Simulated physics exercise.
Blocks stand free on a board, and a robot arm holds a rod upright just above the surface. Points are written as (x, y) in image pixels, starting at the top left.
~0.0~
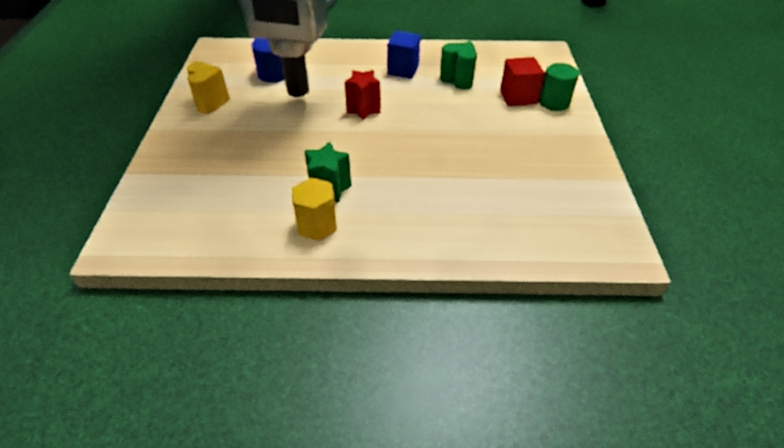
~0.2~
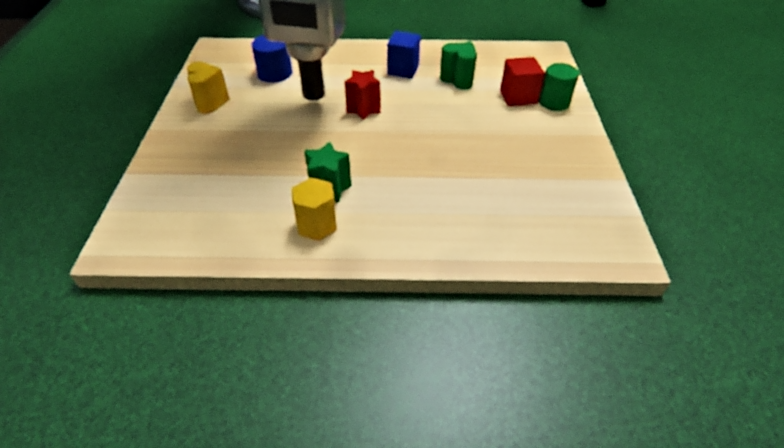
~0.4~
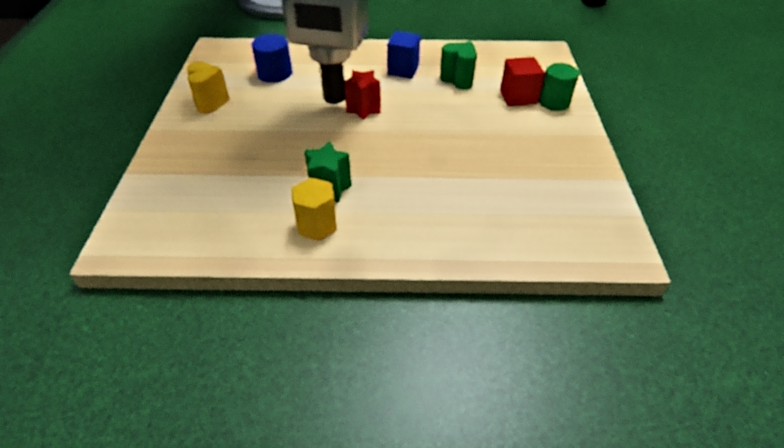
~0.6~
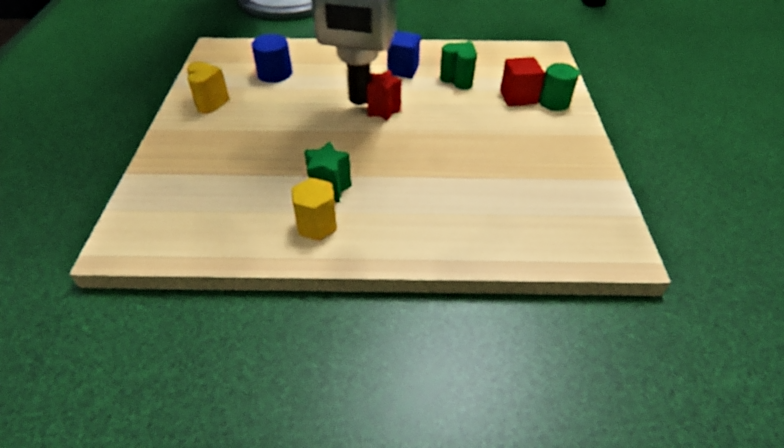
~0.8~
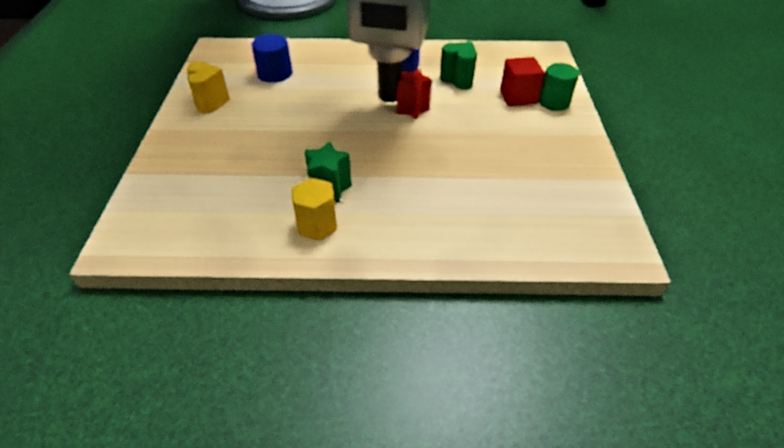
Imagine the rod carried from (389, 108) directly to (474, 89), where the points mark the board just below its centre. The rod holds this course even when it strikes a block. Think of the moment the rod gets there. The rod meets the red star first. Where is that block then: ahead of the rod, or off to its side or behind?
Slipped clear.
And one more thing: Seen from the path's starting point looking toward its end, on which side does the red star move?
Heads right.
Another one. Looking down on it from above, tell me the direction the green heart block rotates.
Twists anticlockwise.
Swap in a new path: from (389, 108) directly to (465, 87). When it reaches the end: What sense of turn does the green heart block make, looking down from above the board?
From above, it looks like the green heart block goes counterclockwise.
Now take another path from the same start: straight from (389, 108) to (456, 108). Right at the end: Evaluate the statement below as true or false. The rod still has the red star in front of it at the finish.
The statement is true.
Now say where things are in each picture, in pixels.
Lower end of the rod (298, 91), tops of blocks, red star (362, 77), green heart block (462, 48), red four-sided block (525, 65), in the first frame.
Rod (314, 95), blocks as before, in the second frame.
Rod (335, 98), blocks as before, in the third frame.
Rod (360, 99), red star (383, 79), in the fourth frame.
Rod (389, 97), red star (413, 77), green heart block (462, 48), red four-sided block (525, 65), in the fifth frame.
On the path given first. One third of the way, rod (420, 90); red star (442, 76), turned 25° clockwise.
Two thirds of the way, rod (448, 84); red star (459, 76), turned 70° clockwise.
At the end, rod (476, 79); red star (461, 76), turned 80° clockwise; green heart block (469, 46), turned 45° anticlockwise; red four-sided block not moved.
